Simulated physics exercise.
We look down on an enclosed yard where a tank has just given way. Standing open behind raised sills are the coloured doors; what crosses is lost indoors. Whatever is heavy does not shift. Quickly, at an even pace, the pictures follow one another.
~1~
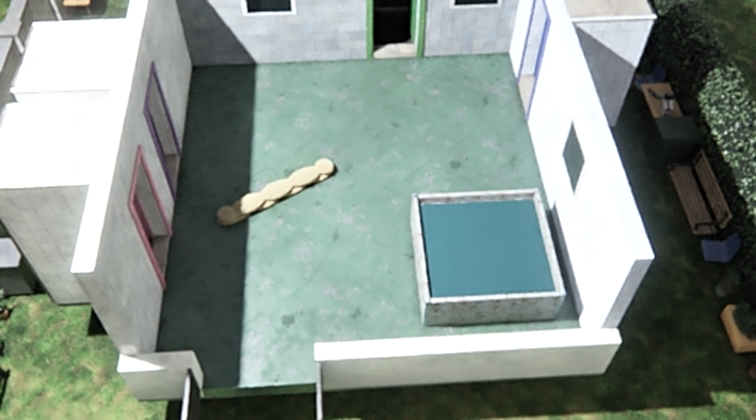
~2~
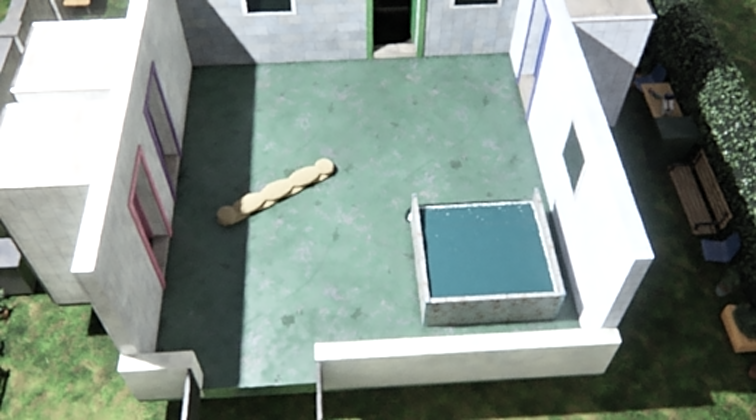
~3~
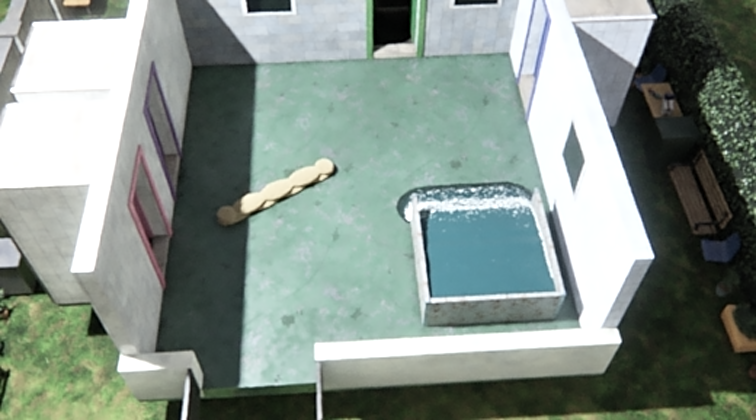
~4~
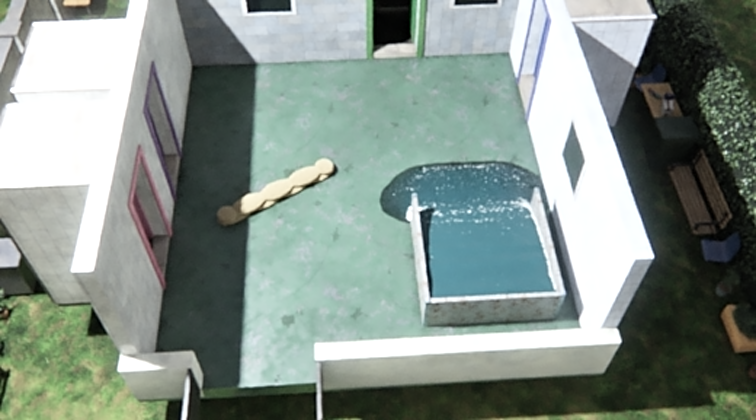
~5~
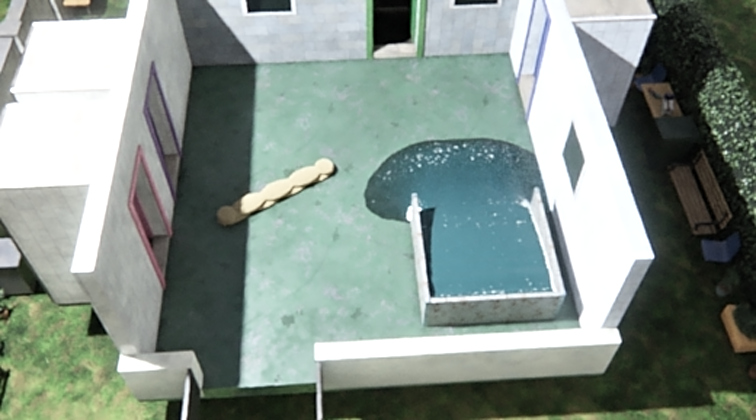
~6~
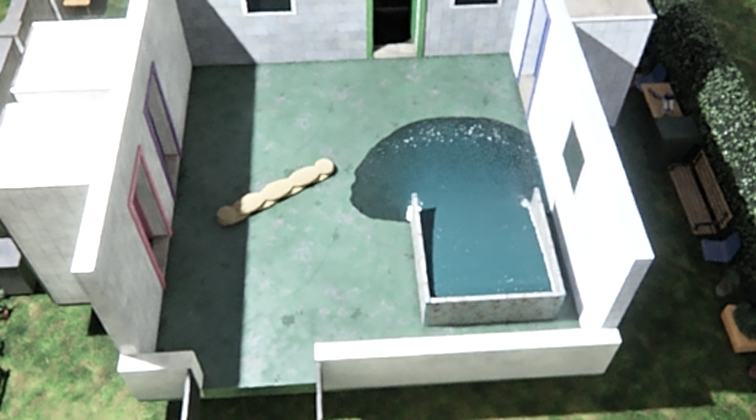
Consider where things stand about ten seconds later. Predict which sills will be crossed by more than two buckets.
In order: Blue door: Not beyond two buckets; pink door: Not beyond two buckets; green door: Beyond two buckets; purple door: Not beyond two buckets.
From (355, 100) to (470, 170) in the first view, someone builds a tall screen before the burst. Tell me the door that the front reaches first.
That is the blue one.
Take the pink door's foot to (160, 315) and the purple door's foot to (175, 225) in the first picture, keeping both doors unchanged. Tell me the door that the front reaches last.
My answer: The one in pink.
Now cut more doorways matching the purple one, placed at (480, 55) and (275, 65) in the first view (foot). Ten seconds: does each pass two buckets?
The first new door crosses the line, and the second stays below the line.
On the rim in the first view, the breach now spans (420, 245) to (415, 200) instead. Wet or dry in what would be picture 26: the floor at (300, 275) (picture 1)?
Answer: Wet.
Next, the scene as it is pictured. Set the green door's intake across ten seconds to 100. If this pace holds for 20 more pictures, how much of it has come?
It would be roughly 85 percent of the ten-second total.
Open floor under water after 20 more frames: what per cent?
Close to 45 percent, by my reckoning.
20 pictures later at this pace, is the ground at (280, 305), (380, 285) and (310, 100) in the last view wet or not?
As listed, the points end up high and dry, high and dry and soaked.
A moment on, water covers 35 % of the floor; the blue door wet at the sill, nothing in, the pink door not reached, the green door wet at the sill, nothing in, the purple door not reached.
Next, water covers 40 % of the floor; the blue door wet at the sill, nothing in, the pink door not reached, the green door over two buckets in, the purple door not reached.
Then, water covers 45 % of the floor; the blue door wet at the sill, nothing in, the pink door not reached, the green door over two buckets in, the purple door not reached.
Later, water covers 60 % of the floor; the blue door wet at the sill, nothing in, the pink door wet at the sill, nothing in, the green door far over two buckets in, the purple door wet at the sill, nothing in.
In the end, water covers 85 % of the floor; the blue door wet at the sill, nothing in, the pink door under two buckets in, the green door far over two buckets in, the purple door wet at the sill, nothing in.
